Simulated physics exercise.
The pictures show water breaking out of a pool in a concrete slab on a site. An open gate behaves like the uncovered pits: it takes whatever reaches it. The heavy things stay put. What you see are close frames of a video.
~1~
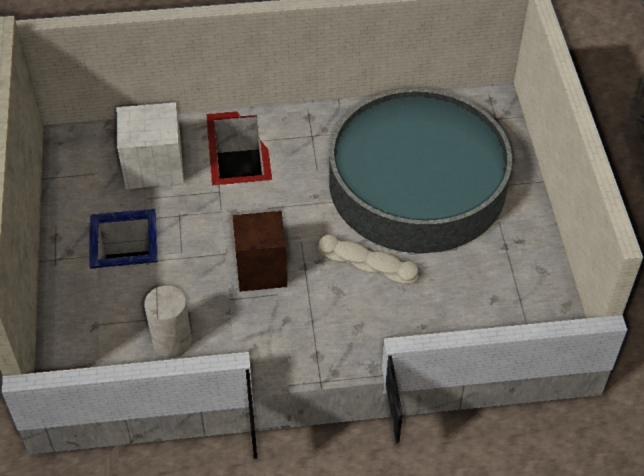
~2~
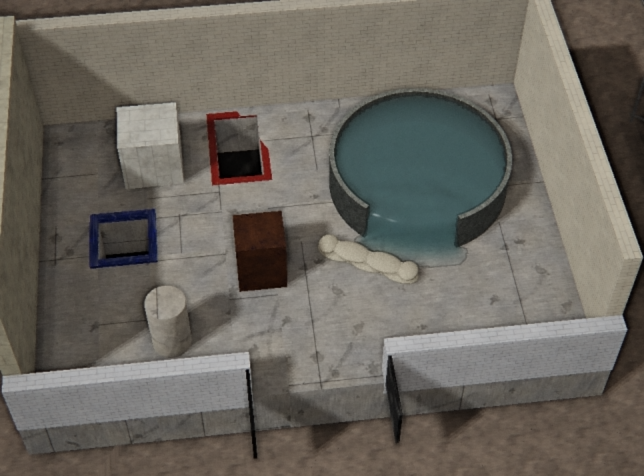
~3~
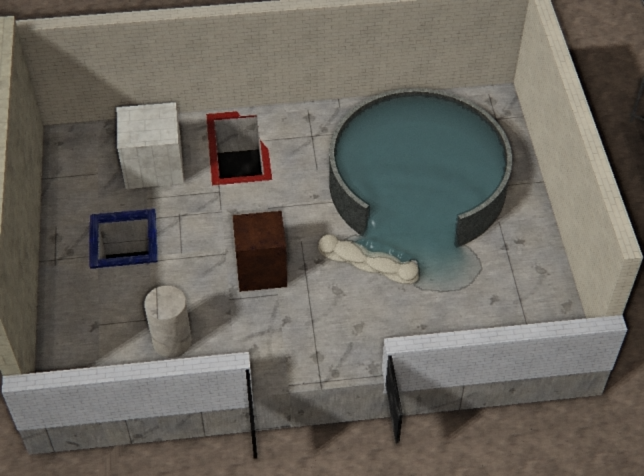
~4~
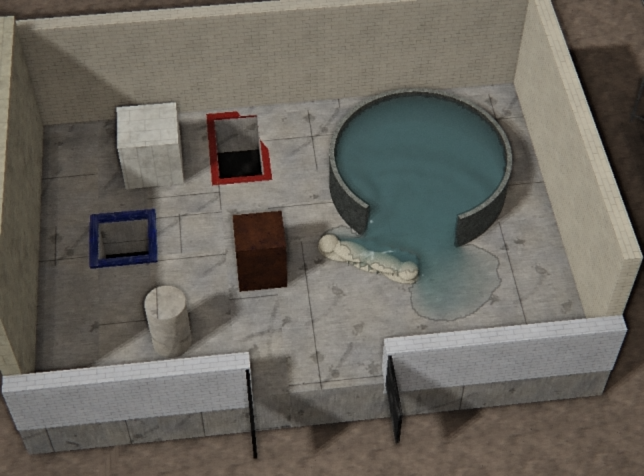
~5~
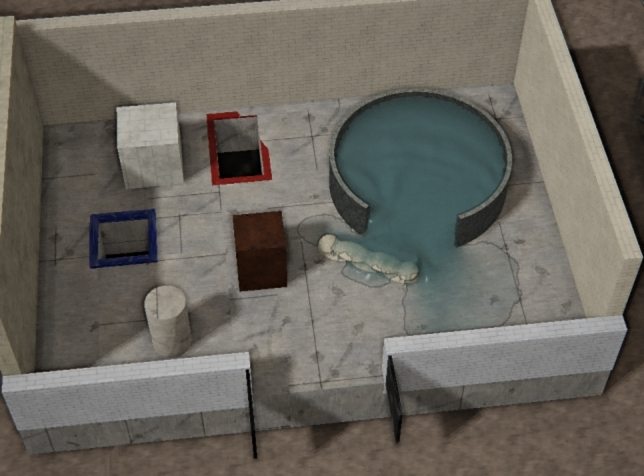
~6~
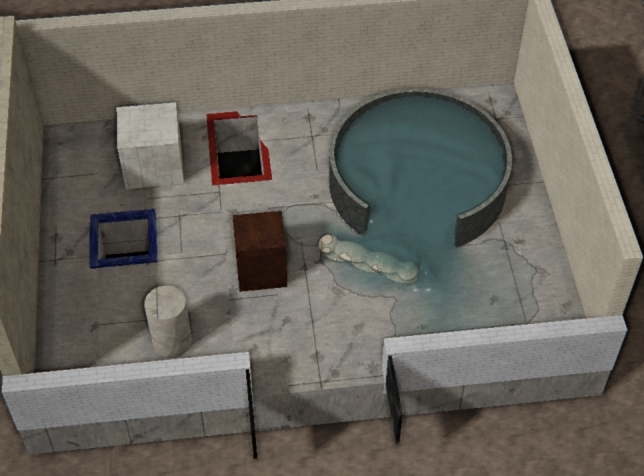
The clip opens on still water in a round pool inside a walled slab, with blocks and square pits to the left. A gap appears in the pool's front side and water pours out, washes around a pale, lumpy barrier, and spreads across the floor toward the viewer.
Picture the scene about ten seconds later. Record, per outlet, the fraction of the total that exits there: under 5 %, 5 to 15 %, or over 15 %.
Log: Gate - 5 to 15 %; blue pit - under 5 %; red pit - 5 to 15 %.
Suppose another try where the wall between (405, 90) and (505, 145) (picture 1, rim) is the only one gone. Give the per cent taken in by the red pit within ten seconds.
For red, it comes to 20 percent.
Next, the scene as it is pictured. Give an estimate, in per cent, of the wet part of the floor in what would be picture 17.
Around 40 percent of it.
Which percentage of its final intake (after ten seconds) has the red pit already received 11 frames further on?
About 5 %.
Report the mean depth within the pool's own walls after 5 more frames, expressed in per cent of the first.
Roughly 72 %.
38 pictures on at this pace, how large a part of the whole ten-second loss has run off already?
My figure is about 55 in a hundred.
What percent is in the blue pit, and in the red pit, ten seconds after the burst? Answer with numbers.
About 0 %, then about 14 %.
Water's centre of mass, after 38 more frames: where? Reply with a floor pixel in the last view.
Roughly (383, 232).
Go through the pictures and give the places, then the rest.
In the first frame, still water in the pool at (420, 157).
In the second frame, water pours out at (410, 240) and has run to (461, 257).
In the third frame, water pours out at (410, 241) and has run to (470, 276).
In the fourth frame, water pours out at (410, 242) and has run to (466, 311).
In the fifth frame, water pours out at (410, 241) and has run to a hidden place.
In the sixth frame, the front is at a hidden place, out from the gap at (410, 241).
A moment on, water covers 30 % of the floor; the gate 0 %, the blue pit 0 %, the red pit 0 %.
Next, water covers 40 % of the floor; the gate 2 %, the blue pit 0 %, the red pit 1 %.
Then, water covers 60 % of the floor; the gate 5 %, the blue pit 0 %, the red pit 2 %.
Later, water covers 85 % of the floor; the gate 7 %, the blue pit 0 %, the red pit 5 %.
In the end, water covers 95 % of the floor; the gate 9 %, the blue pit 0 %, the red pit 13 %.
